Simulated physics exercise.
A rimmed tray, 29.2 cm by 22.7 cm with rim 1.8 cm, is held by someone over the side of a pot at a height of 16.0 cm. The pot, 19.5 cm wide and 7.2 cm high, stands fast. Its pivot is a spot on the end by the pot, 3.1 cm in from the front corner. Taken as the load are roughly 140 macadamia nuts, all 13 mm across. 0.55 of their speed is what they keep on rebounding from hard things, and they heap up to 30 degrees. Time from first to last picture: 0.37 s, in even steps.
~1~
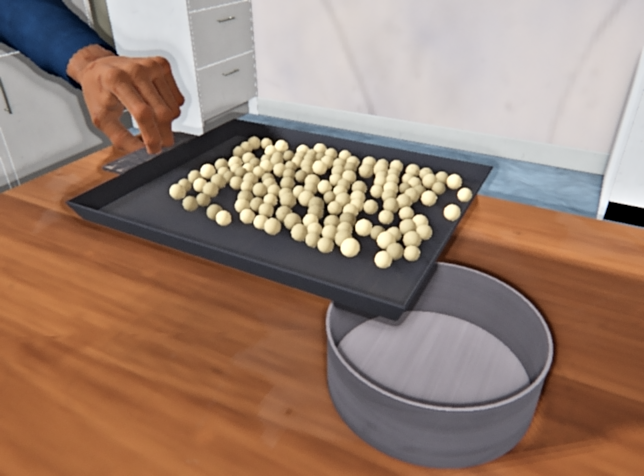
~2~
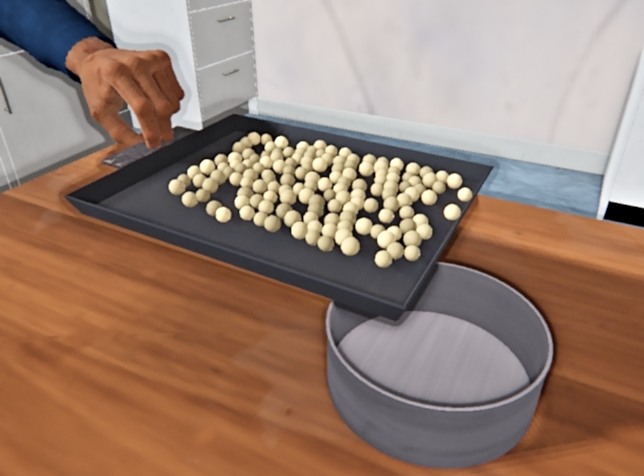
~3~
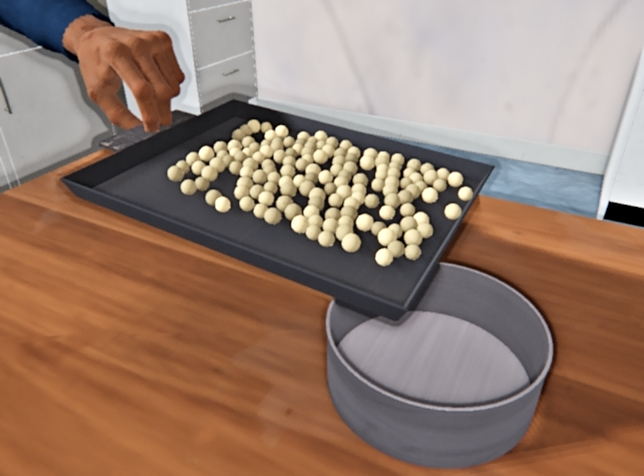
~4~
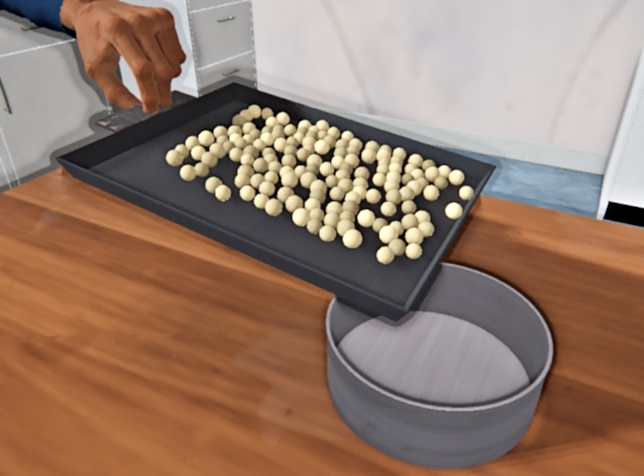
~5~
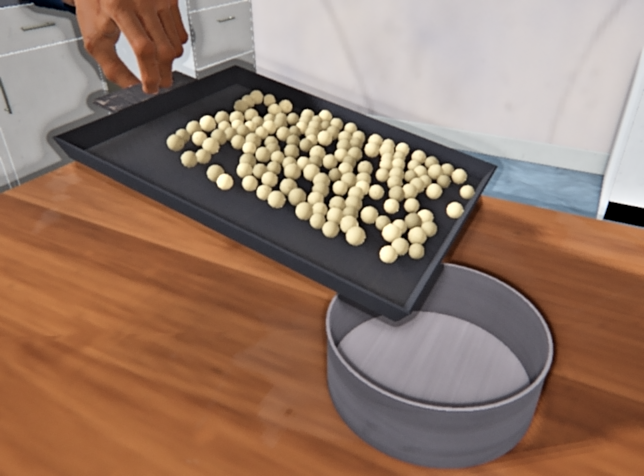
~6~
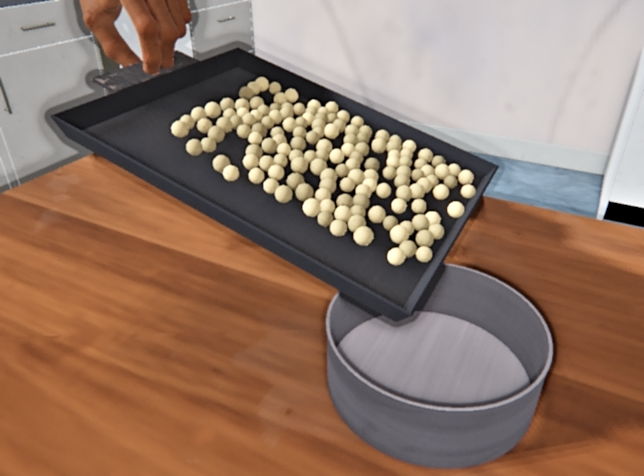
A dark tray covered with small, round, cream-coloured nuts was slowly raised at its left end, slanting down toward a grey pot, while a hand moved upward near that end and the nuts shifted slightly.
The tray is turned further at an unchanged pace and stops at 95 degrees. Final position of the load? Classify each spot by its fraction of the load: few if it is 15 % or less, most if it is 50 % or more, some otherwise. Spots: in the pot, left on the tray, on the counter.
Pot: Most. Tray: Few. Counter: Some.
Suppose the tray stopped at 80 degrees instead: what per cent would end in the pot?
65 per cent.
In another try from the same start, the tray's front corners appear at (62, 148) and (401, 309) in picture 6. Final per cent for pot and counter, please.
Split: Pot = 5, counter = 95.
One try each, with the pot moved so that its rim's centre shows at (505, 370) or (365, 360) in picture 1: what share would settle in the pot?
Estimates: 80 % and 30 %, in that order.
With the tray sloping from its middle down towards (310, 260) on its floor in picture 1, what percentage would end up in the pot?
The share comes to about 0 in a hundred.
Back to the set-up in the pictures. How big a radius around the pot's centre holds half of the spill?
Close to 20 cm, give or take.
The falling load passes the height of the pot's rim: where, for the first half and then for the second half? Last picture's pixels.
Early half: About (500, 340); late half: (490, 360).
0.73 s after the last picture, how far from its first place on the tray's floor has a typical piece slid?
By then it sits near 10 cm from where it began.
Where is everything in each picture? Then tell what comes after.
In the first picture, tray tilt 0 degrees, front corners at (78, 200) and (398, 298); middle of the pieces at (325, 187); pot at (436, 322).
In the second picture, tray tilt 1 degrees, front corners at (77, 194) and (399, 298); middle of the pieces at (325, 185).
In the third picture, tray tilt 4 degrees, front corners at (73, 177) and (400, 299), lowest corner right front; middle of the pieces at (326, 178).
In the fourth picture, tray tilt 8 degrees, front corners at (70, 157) and (402, 300), lowest corner right front; middle of the pieces at (327, 169).
In the fifth picture, tray tilt 12 degrees, front corners at (67, 137) and (403, 301), lowest corner right front; middle of the pieces at (330, 162).
In the sixth picture, tray tilt 16 degrees, front corners at (66, 116) and (405, 302), lowest corner right front; middle of the pieces at (337, 156); pot at (436, 322).
Then, 0.73 s after the last picture, tilt 53 degrees; the tray holds 95 %, the pot 0 %.
Then, 1.21 s after the last picture, tilt 77 degrees; the tray holds 35 %, the pot 30 %.
Then, 1.77 s after the last picture, tilt 95 degrees; the tray holds 0 %, the pot 65 %.
In the end, pot 65 %, tray 0 %, counter 35 %.
